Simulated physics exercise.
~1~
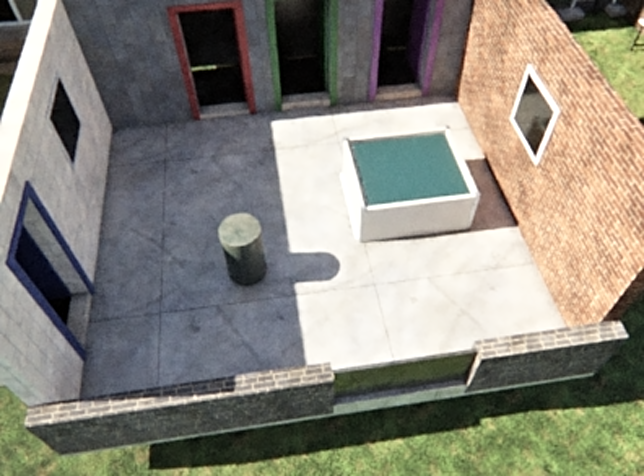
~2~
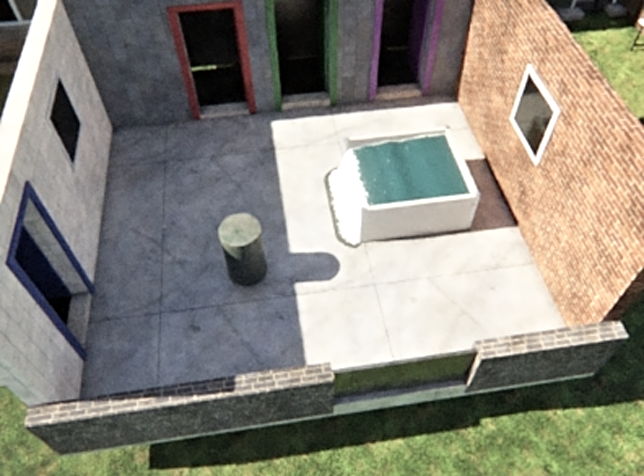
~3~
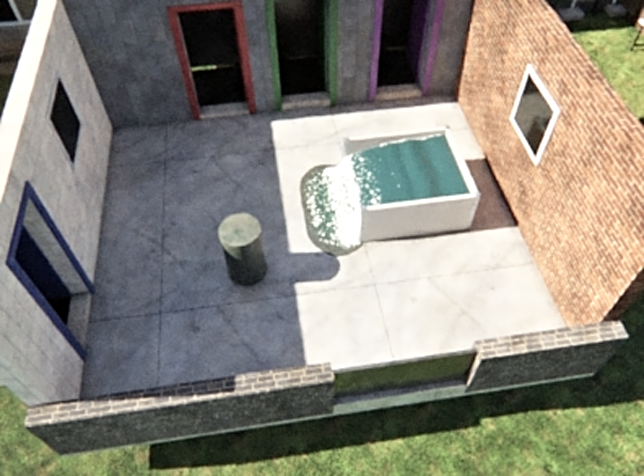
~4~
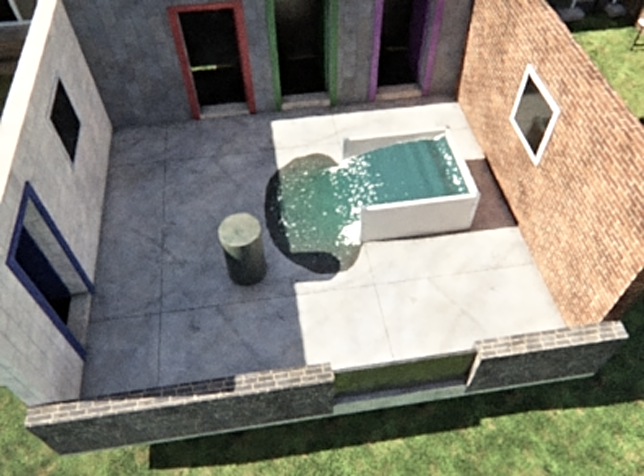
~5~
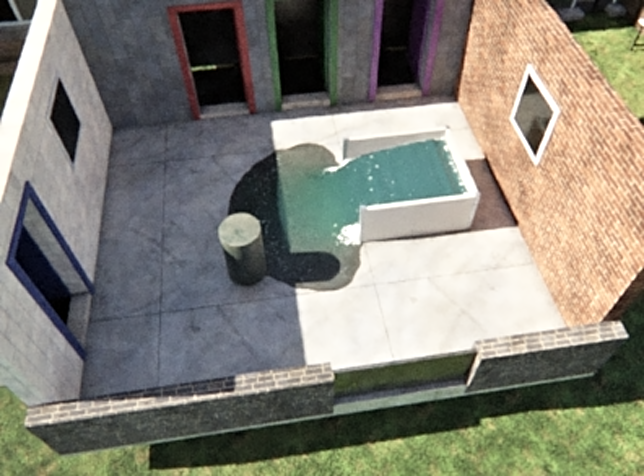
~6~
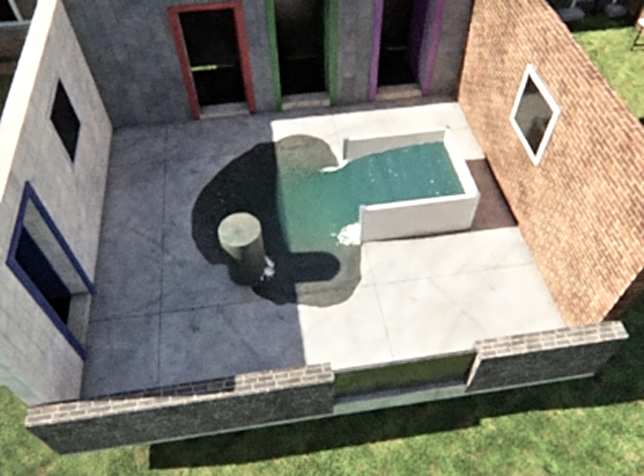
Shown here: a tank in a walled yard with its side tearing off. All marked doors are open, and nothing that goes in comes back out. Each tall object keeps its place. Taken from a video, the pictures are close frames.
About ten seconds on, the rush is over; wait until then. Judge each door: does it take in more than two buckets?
My call: The purple door keeps it to two or fewer, the green door keeps it to two or fewer, the blue door keeps it to two or fewer, the red door keeps it to two or fewer.
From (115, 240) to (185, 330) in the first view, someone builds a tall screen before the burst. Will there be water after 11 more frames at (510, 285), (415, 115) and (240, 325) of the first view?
Taking the points in the order given, they are high and dry, high and dry and inundated.
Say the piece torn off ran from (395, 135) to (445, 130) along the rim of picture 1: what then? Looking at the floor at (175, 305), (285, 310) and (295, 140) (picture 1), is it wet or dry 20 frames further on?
The first spot is spared, the second spared and the third soaked.
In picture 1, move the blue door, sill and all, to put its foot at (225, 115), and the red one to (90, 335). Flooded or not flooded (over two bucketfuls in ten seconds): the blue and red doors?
Looking at it, blue door fails to reach the limit, and red door fails to reach the limit.
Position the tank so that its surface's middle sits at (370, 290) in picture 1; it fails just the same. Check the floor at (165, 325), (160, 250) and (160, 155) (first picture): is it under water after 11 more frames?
Hit, hit, spared.
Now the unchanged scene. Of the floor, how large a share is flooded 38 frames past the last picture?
That works out to some 75 in a hundred.
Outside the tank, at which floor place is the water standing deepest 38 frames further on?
Approximate pixel: (233, 259).
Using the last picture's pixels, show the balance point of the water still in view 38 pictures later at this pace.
It's close to (247, 227).
A moment on, water covers 40 % of the floor; the purple door not reached, the green door not reached, the blue door not reached, the red door not reached.
Next, water covers 50 % of the floor; the purple door not reached, the green door wet at the sill, nothing in, the blue door wet at the sill, nothing in, the red door wet at the sill, nothing in.
Then, water covers 55 % of the floor; the purple door not reached, the green door wet at the sill, nothing in, the blue door under two buckets in, the red door wet at the sill, nothing in.
Later, water covers 75 % of the floor; the purple door wet at the sill, nothing in, the green door wet at the sill, nothing in, the blue door under two buckets in, the red door under two buckets in.
In the end, water covers 100 % of the floor; the purple door wet at the sill, nothing in, the green door wet at the sill, nothing in, the blue door under two buckets in, the red door under two buckets in.
